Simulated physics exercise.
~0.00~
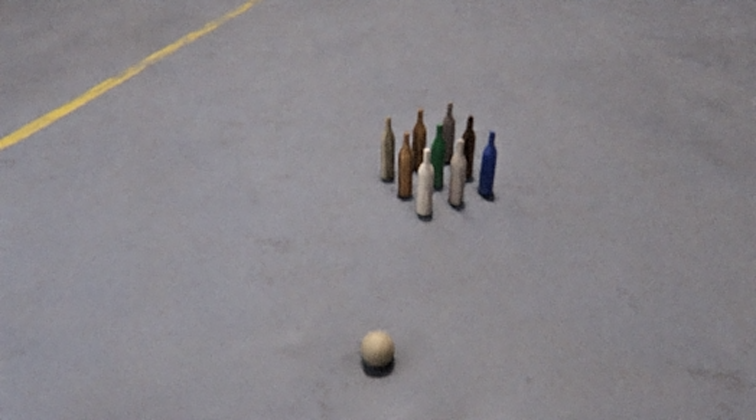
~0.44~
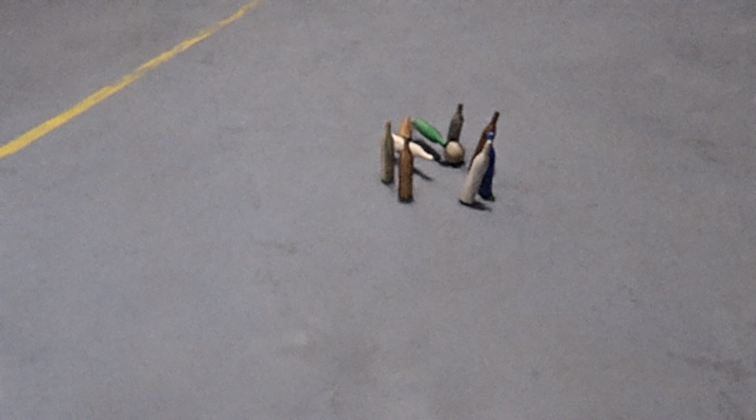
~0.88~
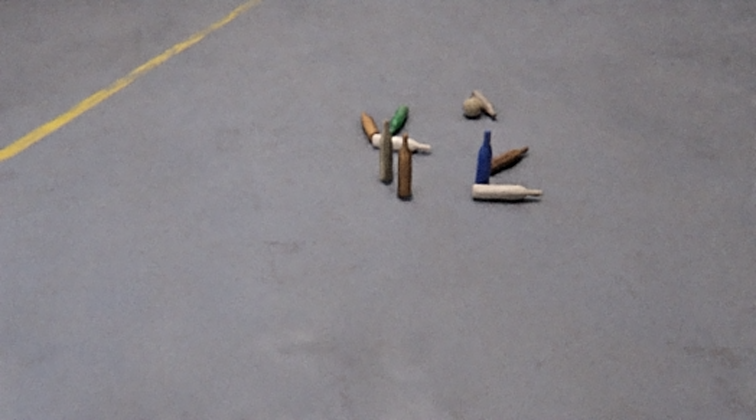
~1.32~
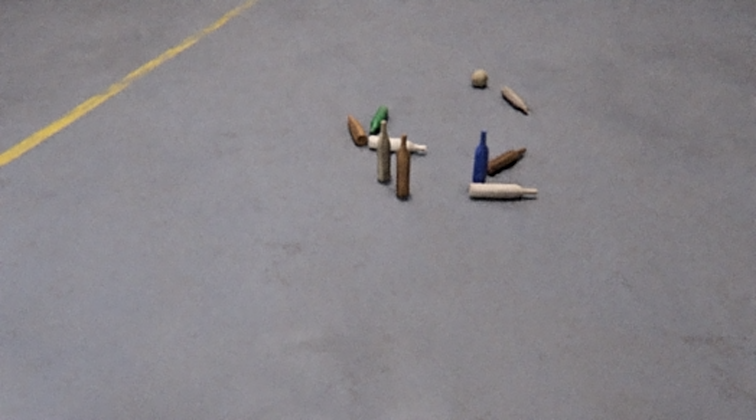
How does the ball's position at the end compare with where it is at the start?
At the start the ball is in front of the skittles, near the bottom of the view. By the end it is beyond them, farther up and to the right.
